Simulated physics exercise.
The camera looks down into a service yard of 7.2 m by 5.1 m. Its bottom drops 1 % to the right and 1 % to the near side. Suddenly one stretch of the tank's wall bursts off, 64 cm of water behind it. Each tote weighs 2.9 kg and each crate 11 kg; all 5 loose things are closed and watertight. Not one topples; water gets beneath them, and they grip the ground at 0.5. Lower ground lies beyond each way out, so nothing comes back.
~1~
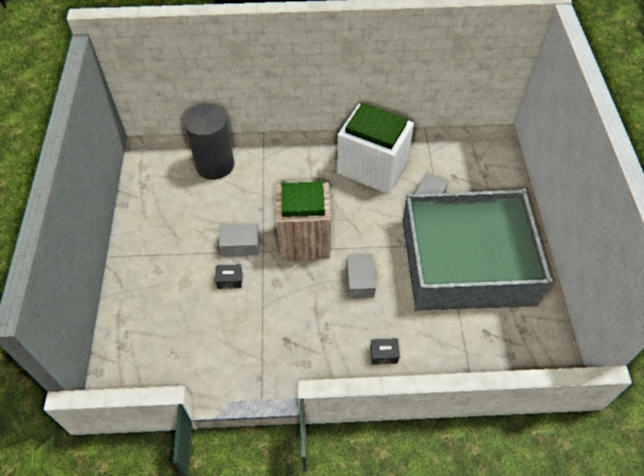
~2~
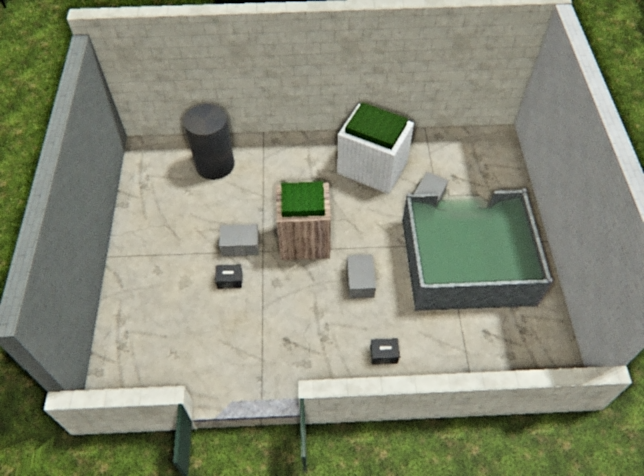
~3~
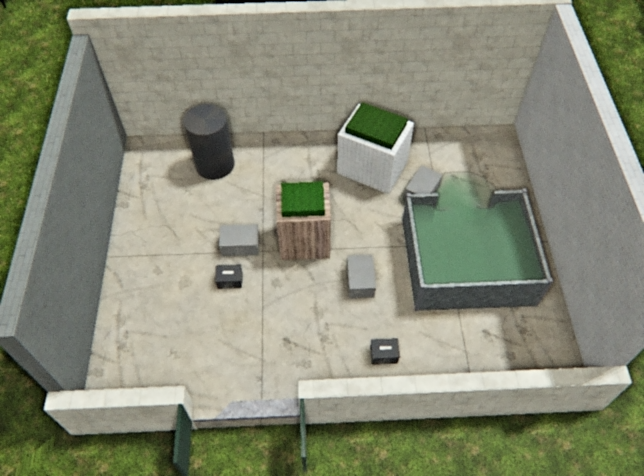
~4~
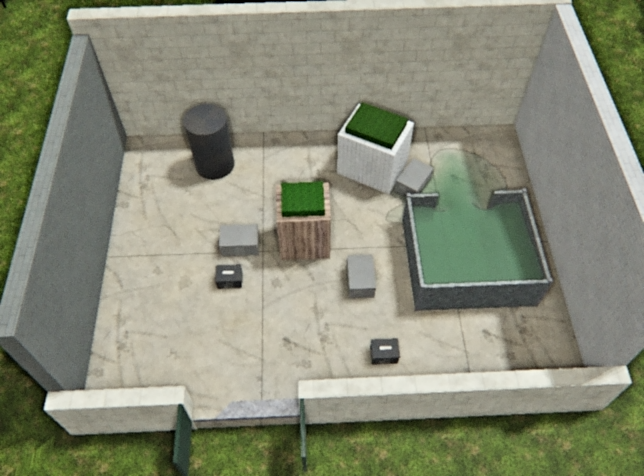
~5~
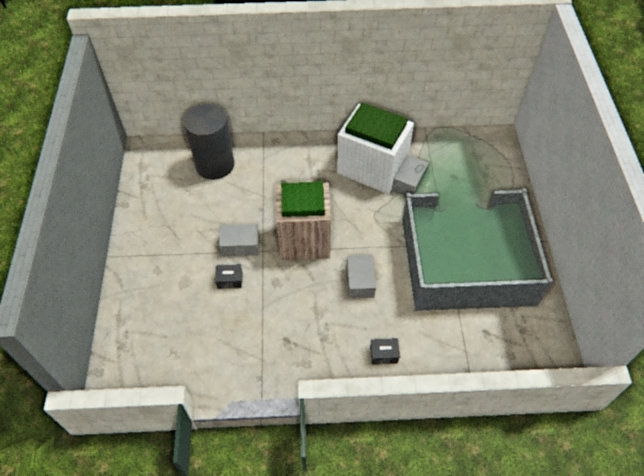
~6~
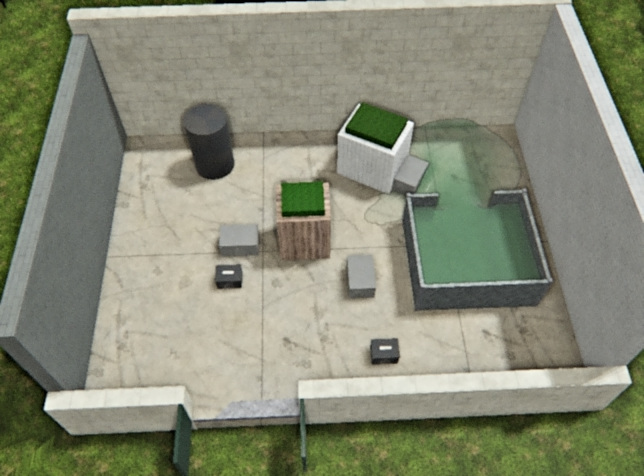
Green water pouring through a gap in a tank's back wall, spreading across a walled yard and nudging a grey block left.
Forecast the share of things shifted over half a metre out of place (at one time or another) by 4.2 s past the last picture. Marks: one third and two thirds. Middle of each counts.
Share: Bottom third.
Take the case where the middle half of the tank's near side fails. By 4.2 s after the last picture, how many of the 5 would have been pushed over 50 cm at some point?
Result: 2 of them.
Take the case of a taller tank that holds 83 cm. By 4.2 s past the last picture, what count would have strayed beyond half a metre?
In that case 1 of them.
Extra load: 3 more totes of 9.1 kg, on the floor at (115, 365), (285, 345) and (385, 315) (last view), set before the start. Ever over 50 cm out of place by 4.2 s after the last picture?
Below, below, below.
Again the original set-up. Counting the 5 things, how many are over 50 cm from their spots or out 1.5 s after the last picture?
I count 0 of them.
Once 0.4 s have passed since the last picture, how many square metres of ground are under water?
Roughly 7.5 m2 of it is wet.
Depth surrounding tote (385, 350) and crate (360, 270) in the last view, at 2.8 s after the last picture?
Depths: Near 0 cm, then near 1 cm.
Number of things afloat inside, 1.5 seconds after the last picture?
0 of them.
Then, 0.4 s after the last picture 1 of 5 are over 50 cm from their spots; 0 afloat.
Then, 1.5 s after the last picture 0 of 5 are over 50 cm from their spots; 0 afloat.
Then, 2.8 s after the last picture 1 of 5 are over 50 cm from their spots; 0 afloat.
Then, 4.2 s after the last picture 1 of 5 are over 50 cm from their spots, and 1 have been at some point; 0 afloat.
